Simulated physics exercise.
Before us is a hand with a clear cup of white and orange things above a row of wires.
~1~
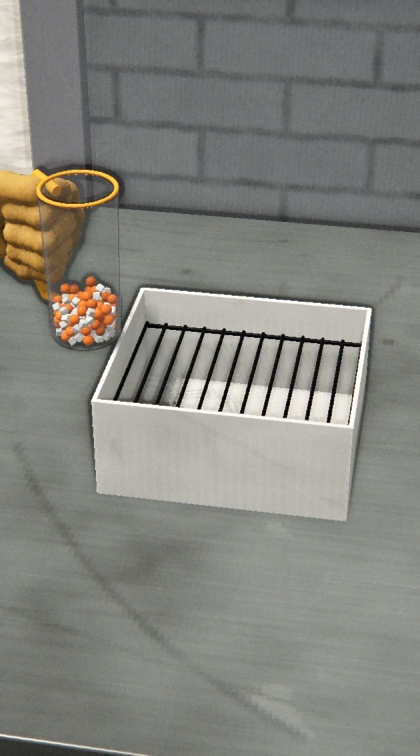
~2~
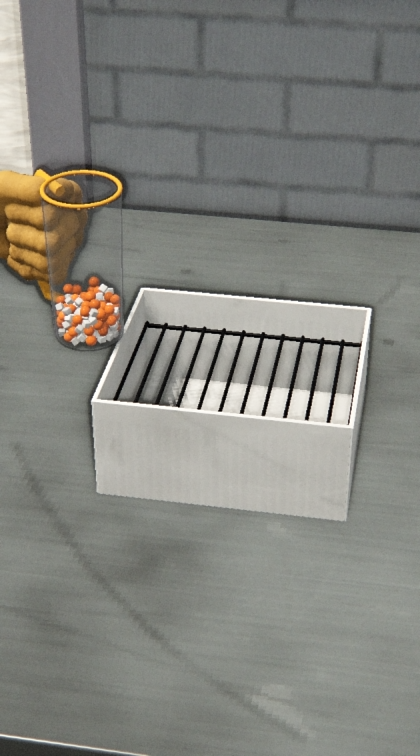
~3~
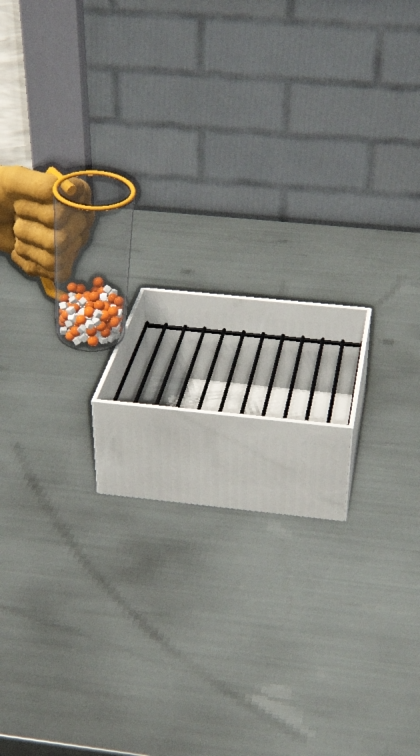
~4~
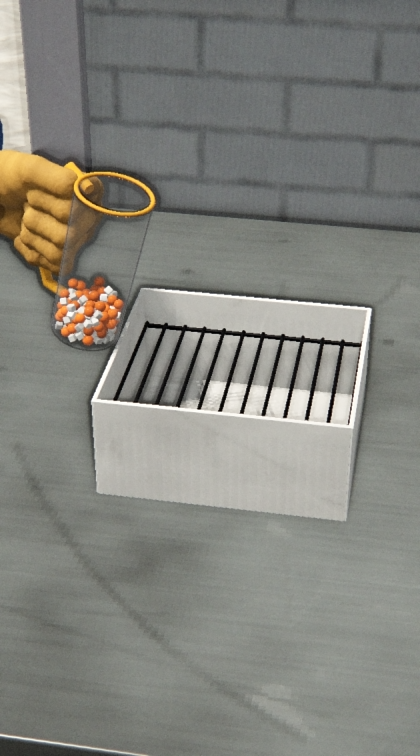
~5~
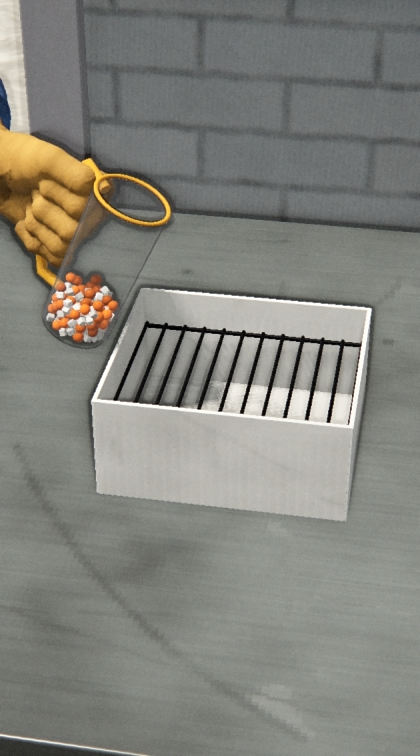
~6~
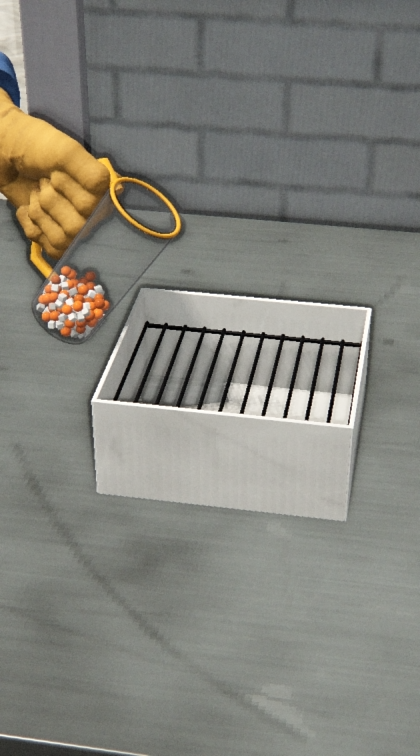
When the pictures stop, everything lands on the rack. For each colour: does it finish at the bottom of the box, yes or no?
White ones: Yes; orange ones: Yes.
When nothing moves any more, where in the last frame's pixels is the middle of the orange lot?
About (225, 434).
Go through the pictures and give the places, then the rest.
Cup near (82, 263), upright; rack near (312, 394), 12 wires across; white small cubes near (87, 314), narrower than the gaps; orange sweets near (88, 307), narrower than the gaps, in the first frame.
Cup near (85, 263), upright; orange ones near (91, 307), in the second frame.
Cup near (92, 264), tipped 4°; white ones near (93, 314), in the third frame.
Cup near (99, 264), tipped 14°; orange ones near (93, 307), in the fourth frame.
Cup near (103, 265), tipped 24°; white ones near (83, 310), in the fifth frame.
Cup near (103, 265), tipped 35°; rack near (312, 394); white ones near (74, 304); orange ones near (80, 300), in the sixth frame.
Then, 0.31 s on from there, white ones, the whole lot in the cup; orange ones, the whole lot in the cup.
Then, 0.63 s on from there, white ones, the whole lot in the cup; orange ones, the whole lot in the cup.
Then, 1.02 s on from there, white ones, near a third in the cup, near a third on or over the wires, near a quarter under the rack; orange ones, near a third in the cup, near a third on or over the wires, near a quarter under the rack.
In the end, white ones, the whole lot under the rack; orange ones, the whole lot under the rack.
